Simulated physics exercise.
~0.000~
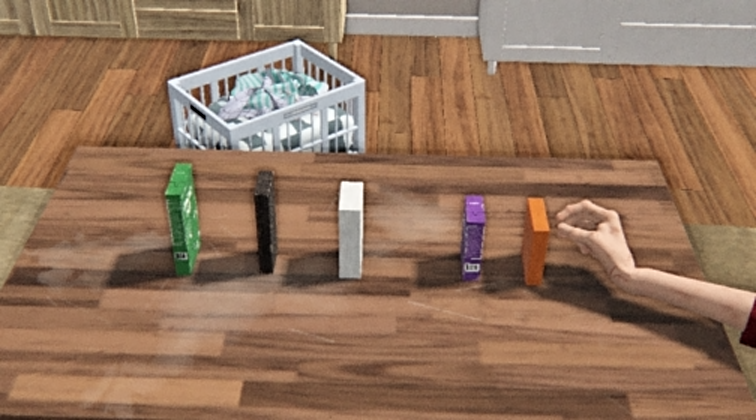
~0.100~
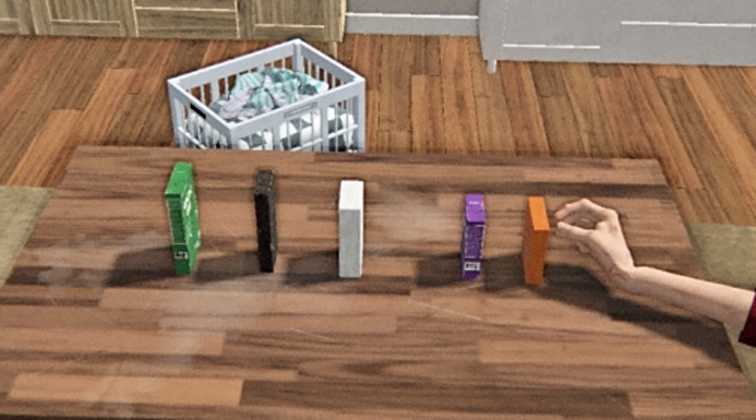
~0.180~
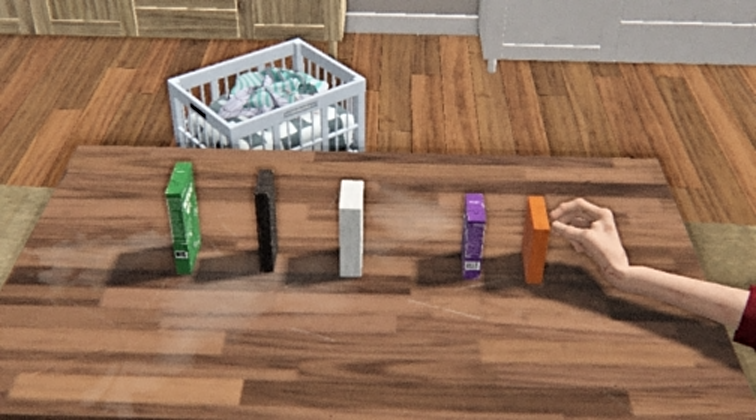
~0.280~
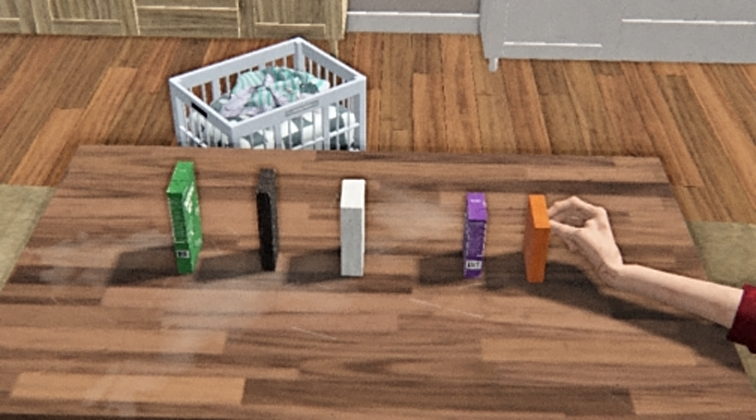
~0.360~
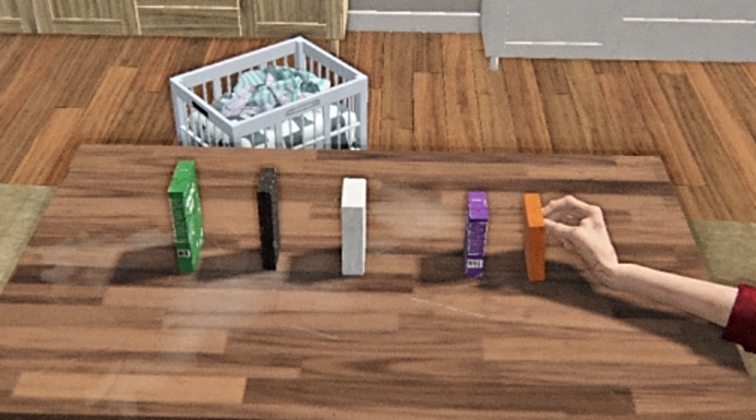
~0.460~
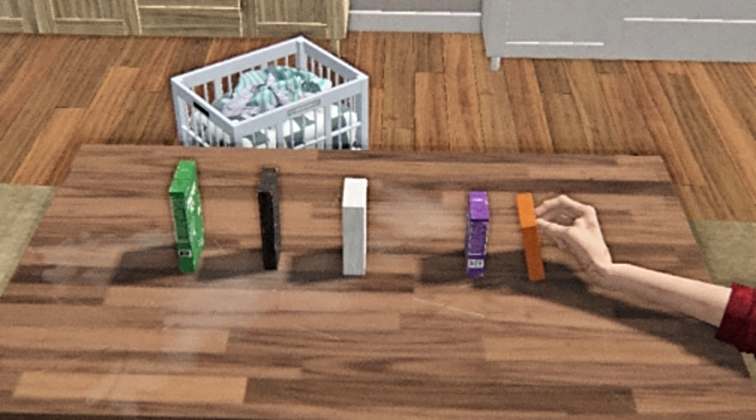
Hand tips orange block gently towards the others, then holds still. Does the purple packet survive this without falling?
No. It is downed.
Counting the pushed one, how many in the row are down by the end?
2 in total.
After 0.66 s, orange block 43° over.
After 0.76 s, orange block 69° over; purple packet turned 44° from how it was put near (446, 236).
After 0.86 s, orange block 83° over; purple packet on its side near (422, 254).
In the end (1.6 s), toppled on the table, purple packet; the other 2 unmoved. At the end, from the last picture's camera, purple packet near (421, 255).
